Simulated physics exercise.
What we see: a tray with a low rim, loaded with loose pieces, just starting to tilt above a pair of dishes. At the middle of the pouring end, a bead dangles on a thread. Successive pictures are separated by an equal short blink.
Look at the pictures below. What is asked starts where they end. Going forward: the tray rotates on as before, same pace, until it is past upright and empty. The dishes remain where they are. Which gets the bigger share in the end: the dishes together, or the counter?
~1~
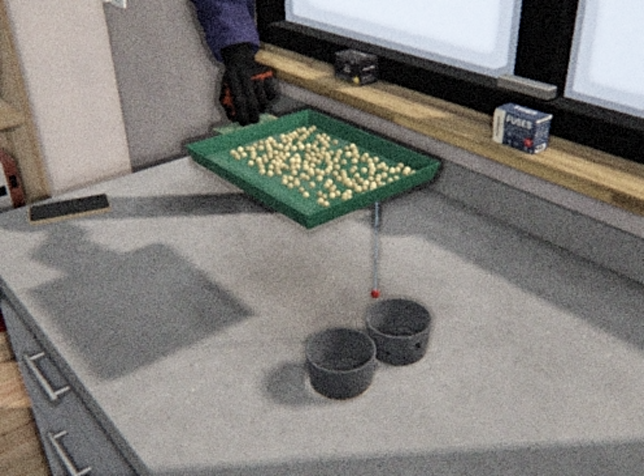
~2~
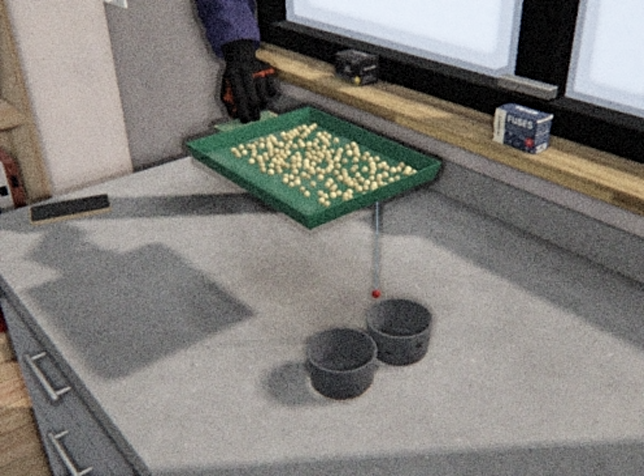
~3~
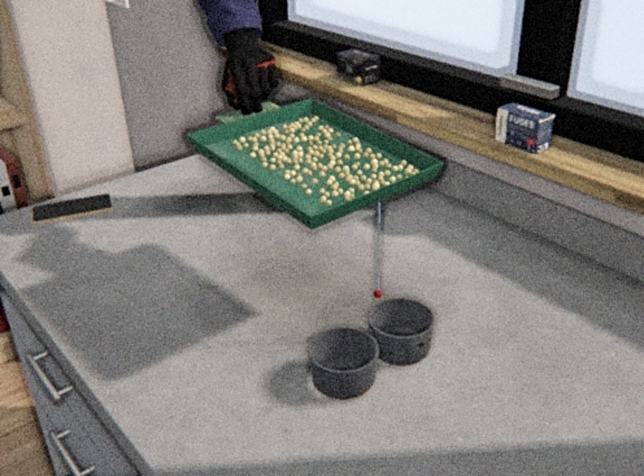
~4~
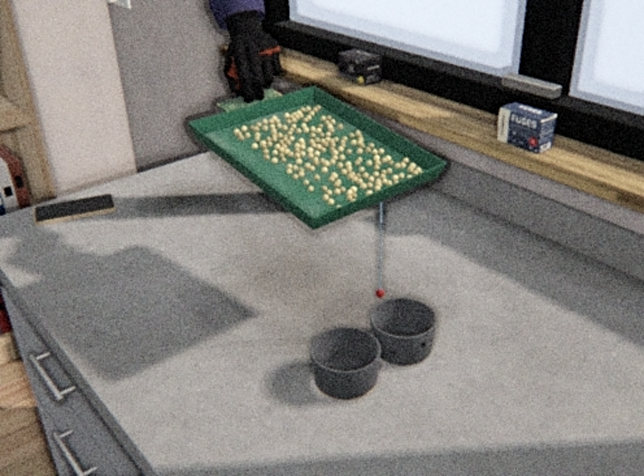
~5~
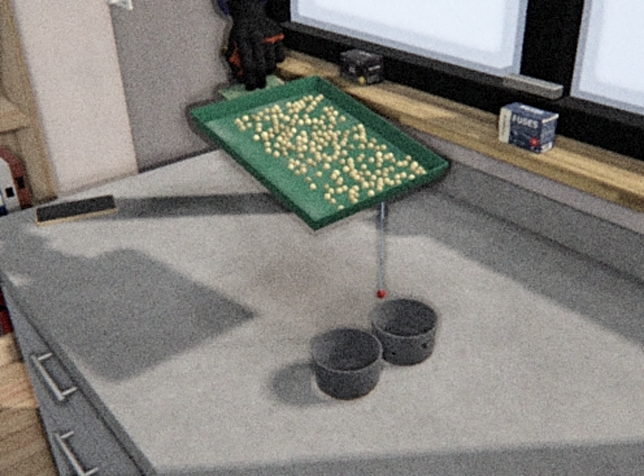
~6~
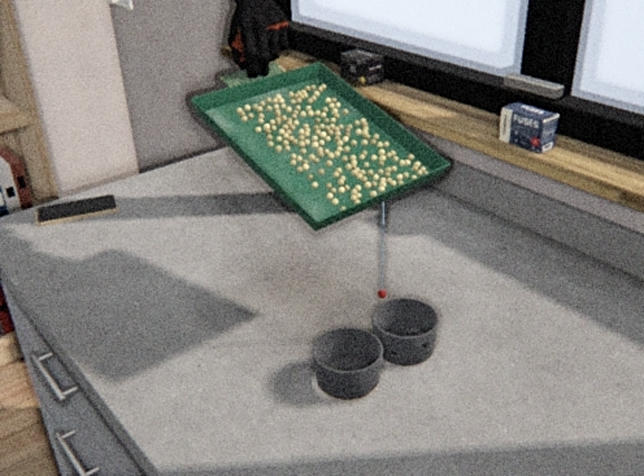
The greater share is going to end up in the dishes.
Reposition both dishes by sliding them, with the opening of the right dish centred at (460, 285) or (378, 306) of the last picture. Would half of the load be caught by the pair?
For the earlier try a smaller portion is kept, for the later one a smaller portion.
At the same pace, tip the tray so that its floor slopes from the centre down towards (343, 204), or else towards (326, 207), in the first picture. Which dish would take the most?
Well, at the first place the left-side one, and at the second the left-side one.
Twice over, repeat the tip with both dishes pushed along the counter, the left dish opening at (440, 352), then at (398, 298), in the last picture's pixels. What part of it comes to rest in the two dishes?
About 10% on the first try and 0% on the second.
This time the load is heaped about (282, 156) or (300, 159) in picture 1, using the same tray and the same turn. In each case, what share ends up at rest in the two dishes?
In order, about 80 and 70 in a hundred.
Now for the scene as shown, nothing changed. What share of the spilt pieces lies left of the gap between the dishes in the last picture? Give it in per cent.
Close to 0 per cent of the spill, I think.
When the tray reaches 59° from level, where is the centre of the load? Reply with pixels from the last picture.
I'd mark the middle close to (381, 190).
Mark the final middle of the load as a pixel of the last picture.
Close to (401, 353), more or less.
Shortly afterwards, tray tipped steeply; all but a few on the tray; only a few in the air.
Next, tray tipped right over; all but a few on the tray; only a few in the left dish; only a few in the right dish; only a few outside both; only a few in the air.
Some moments later, tray tipped past a quarter turn; near a third in the left dish; near a third in the right dish; near a third outside both.
In the end, tray tipped past a quarter turn; near a third in the left dish; near a third in the right dish; near a third outside both.
